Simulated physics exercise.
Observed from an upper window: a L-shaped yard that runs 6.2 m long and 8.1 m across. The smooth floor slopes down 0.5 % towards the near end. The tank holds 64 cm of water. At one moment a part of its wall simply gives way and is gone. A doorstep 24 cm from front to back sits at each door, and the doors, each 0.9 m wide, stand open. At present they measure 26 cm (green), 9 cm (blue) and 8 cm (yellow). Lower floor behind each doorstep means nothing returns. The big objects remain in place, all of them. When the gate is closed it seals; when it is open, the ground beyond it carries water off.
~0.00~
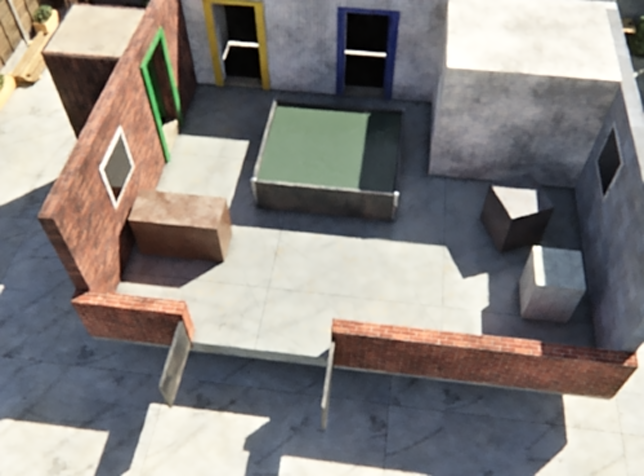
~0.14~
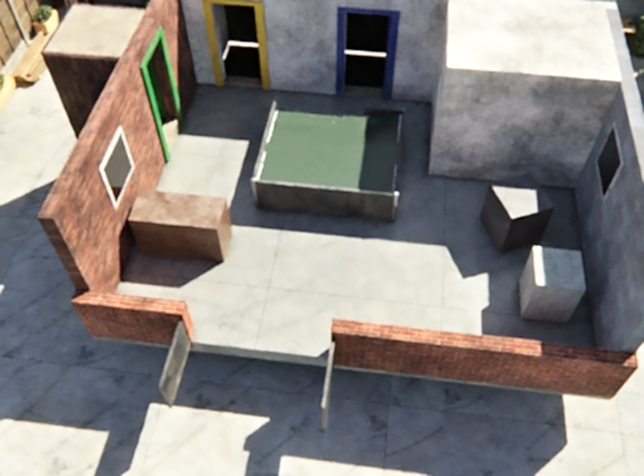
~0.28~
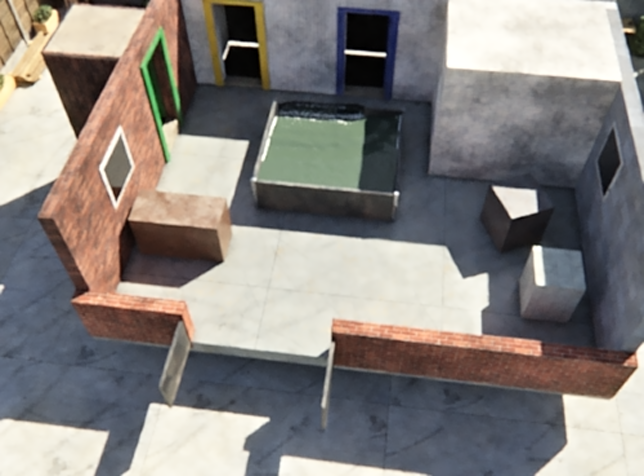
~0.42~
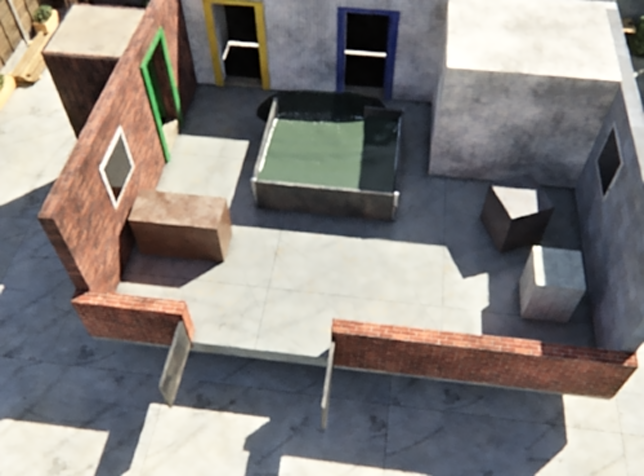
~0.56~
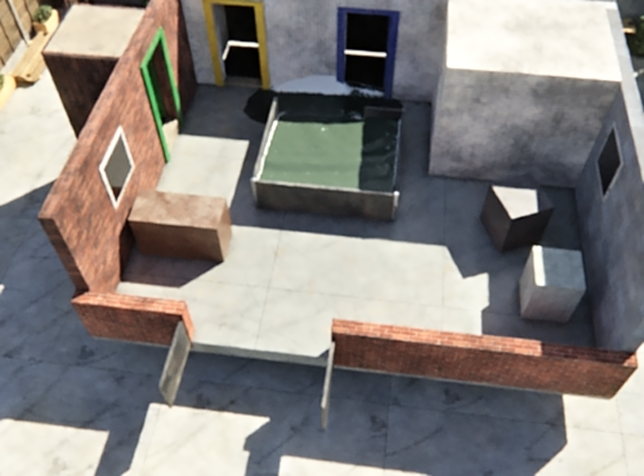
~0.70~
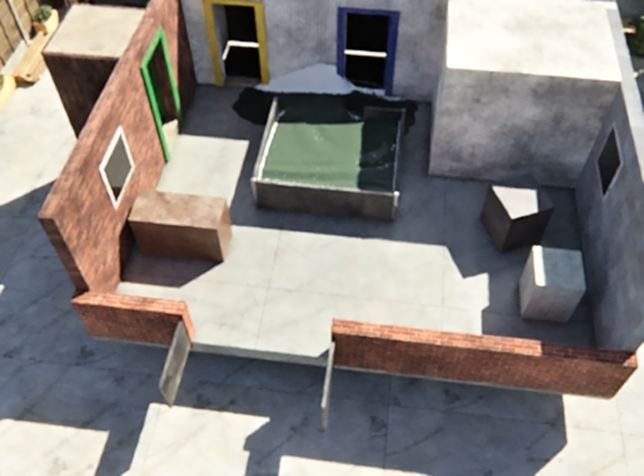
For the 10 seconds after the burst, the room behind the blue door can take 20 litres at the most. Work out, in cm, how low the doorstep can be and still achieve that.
It can be no lower than about 37 cm.
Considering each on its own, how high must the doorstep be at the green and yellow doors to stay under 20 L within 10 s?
Roughly 12.0 cm for the green door and roughly 17 cm for the yellow door.
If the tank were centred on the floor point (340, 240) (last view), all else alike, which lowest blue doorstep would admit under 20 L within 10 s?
Then close to 29 cm.
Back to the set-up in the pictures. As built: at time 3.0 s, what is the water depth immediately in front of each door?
Green 19, blue 22, yellow 14 cm.
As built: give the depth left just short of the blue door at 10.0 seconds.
Depth: Near 9.0 cm.
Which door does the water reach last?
The green door.
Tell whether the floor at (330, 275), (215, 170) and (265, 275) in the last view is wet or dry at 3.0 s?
Untouched; awash; untouched.
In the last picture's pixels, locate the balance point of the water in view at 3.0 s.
I'd say around (307, 142).
After 1.4 s water covers 15 % of the floor, deepest (51 cm) near (324, 95); 31 cm at the blue door, 131 litres in over its 9 cm doorstep.
After 3.0 s water covers 30 % of the floor, deepest (36 cm) near (205, 85); 22 cm at the blue door, 355 litres in over its 9 cm doorstep.
After 10.0 s water covers 95 % of the floor, deepest (16 cm) near (590, 375); 9 cm at the blue door, 496 litres in over its 9 cm doorstep.
At the blue door as built, the water arrived by 0.5 s and peaked near 31 cm at 1.4 s.
With a doorstep of 33 cm, 41 litres would have come in within the 10 s; with 45 cm, 2 litres. So under 20 litres takes about 37 cm.
